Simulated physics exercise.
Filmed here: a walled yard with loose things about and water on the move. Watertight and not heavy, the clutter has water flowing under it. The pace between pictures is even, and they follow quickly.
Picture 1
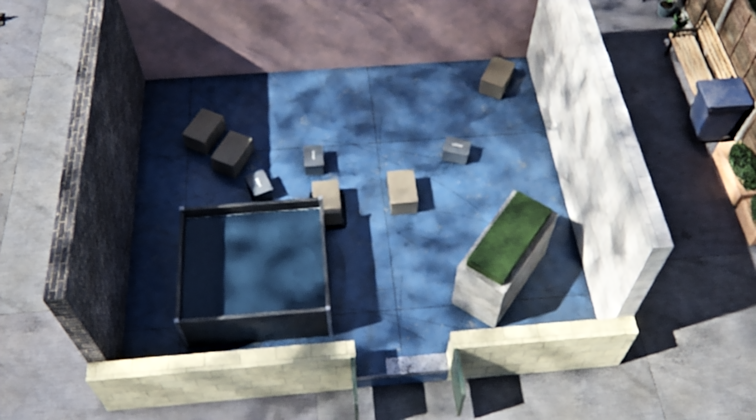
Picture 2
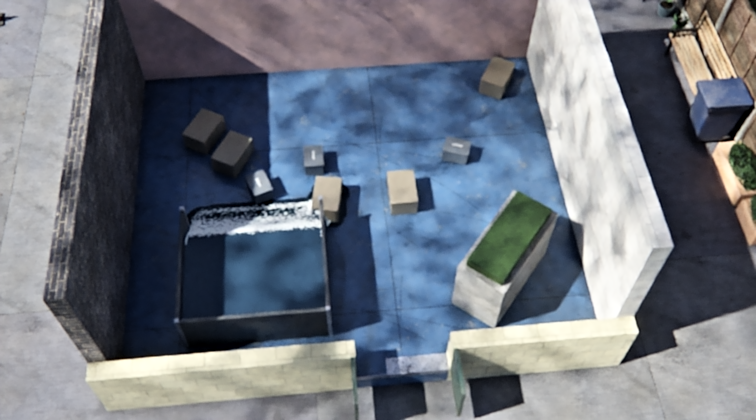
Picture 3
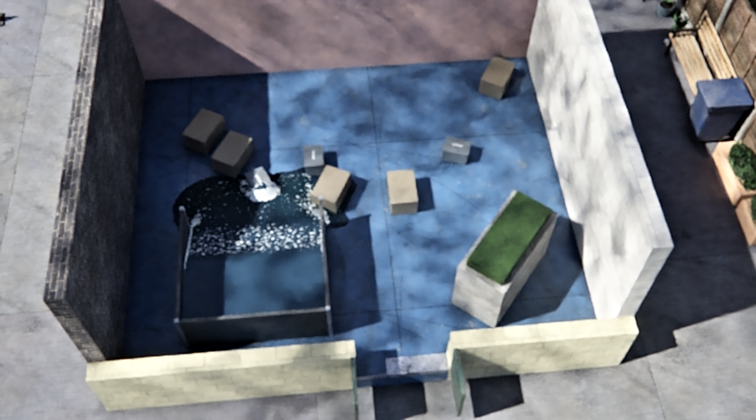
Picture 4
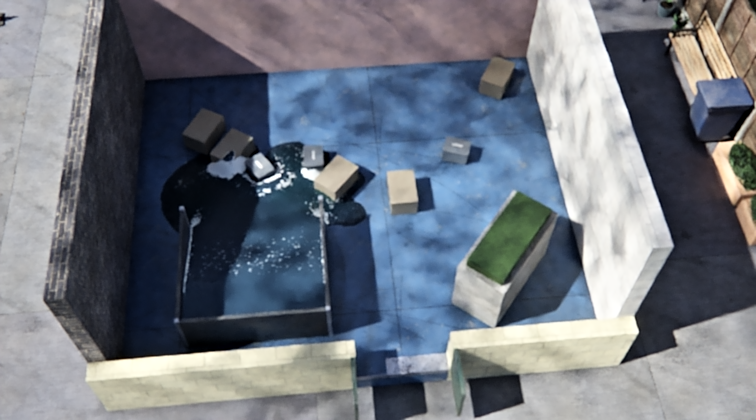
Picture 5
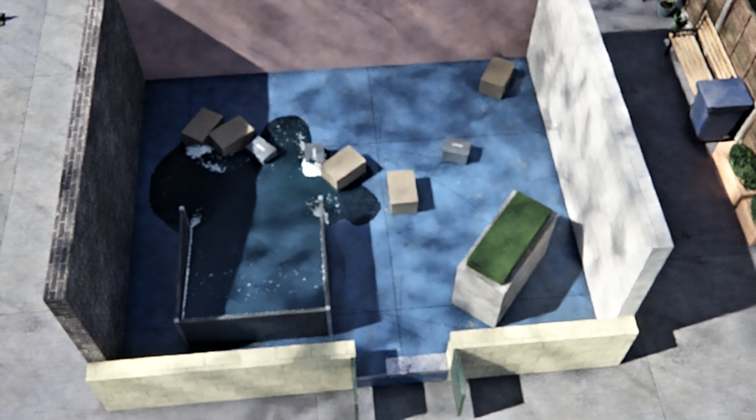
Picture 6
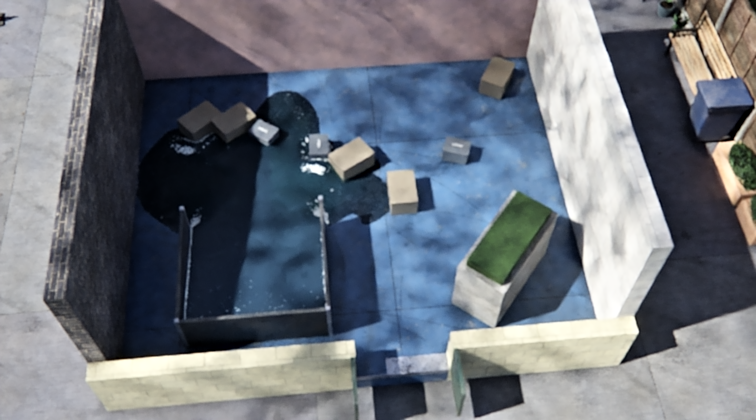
Walled yard with blue floor, water surging from an open-topped tank and spreading beneath scattered boxes, pushing several toward the back.
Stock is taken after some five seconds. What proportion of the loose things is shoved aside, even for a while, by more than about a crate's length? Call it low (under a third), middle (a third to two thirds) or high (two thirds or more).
High.
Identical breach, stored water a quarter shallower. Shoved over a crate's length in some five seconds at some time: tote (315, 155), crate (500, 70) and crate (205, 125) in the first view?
Taking them as listed, the first did it, the second did it and the third did it.
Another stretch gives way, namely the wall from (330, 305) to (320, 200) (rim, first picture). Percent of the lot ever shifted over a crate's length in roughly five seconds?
It comes out at roughly 40 per cent.
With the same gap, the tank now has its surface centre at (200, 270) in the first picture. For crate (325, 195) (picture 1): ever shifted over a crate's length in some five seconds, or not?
Lab note for this piece: Stayed below that mark.
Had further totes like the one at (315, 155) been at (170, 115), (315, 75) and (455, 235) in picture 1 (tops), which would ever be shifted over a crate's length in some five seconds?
Shoved clear, shoved clear, stays put.
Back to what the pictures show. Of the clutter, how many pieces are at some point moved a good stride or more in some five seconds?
6 in all.
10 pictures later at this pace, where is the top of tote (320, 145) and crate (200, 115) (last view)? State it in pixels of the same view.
They should be roughly at (391, 64) and (166, 65).
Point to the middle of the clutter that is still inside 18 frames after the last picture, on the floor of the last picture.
Mean floor position: Approx. (395, 125) px, last view.
A moment on, 5 of 8 are well off their spots; 0 afloat.
Next, 5 of 8 are well off their spots; 4 afloat.
Later, 6 of 8 are well off their spots; 6 afloat.
In the end, 6 of 8 are well off their spots, and 6 have been at some point; 4 afloat.
